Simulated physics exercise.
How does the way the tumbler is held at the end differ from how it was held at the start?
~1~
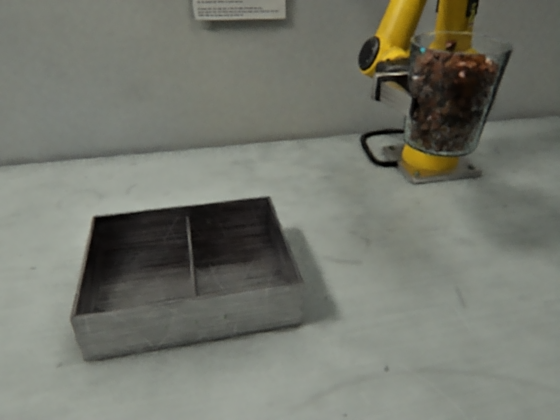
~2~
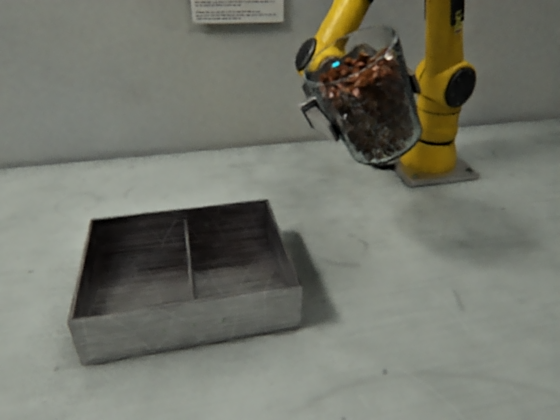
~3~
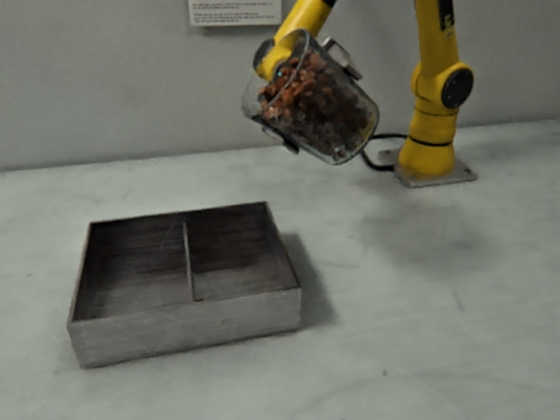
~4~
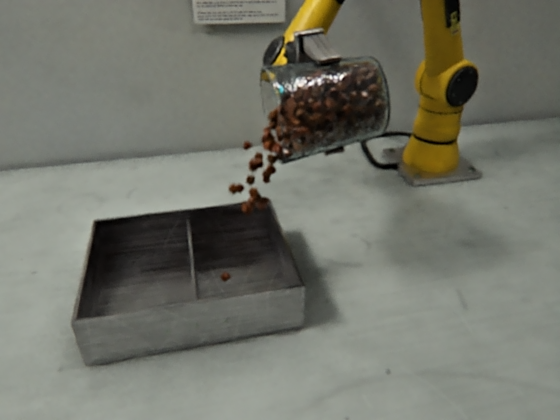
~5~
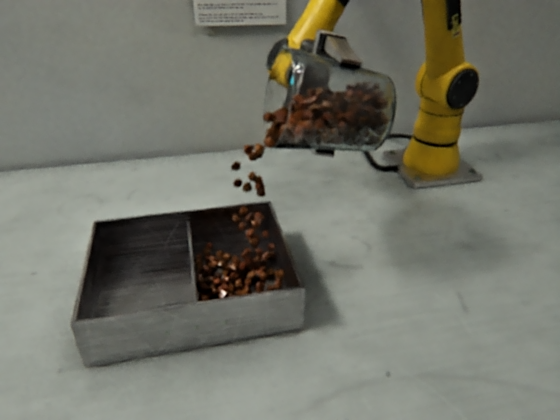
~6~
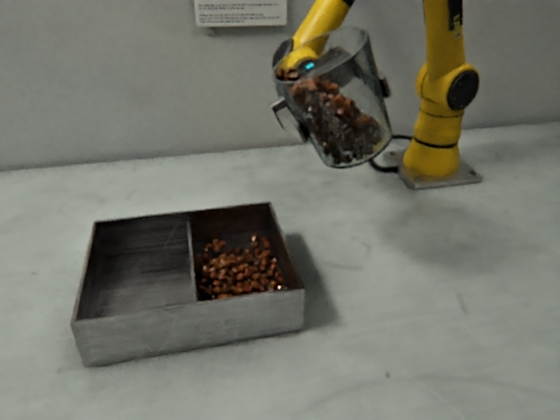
The tumbler was held upright at the start, but at the end it was leaning to one side.
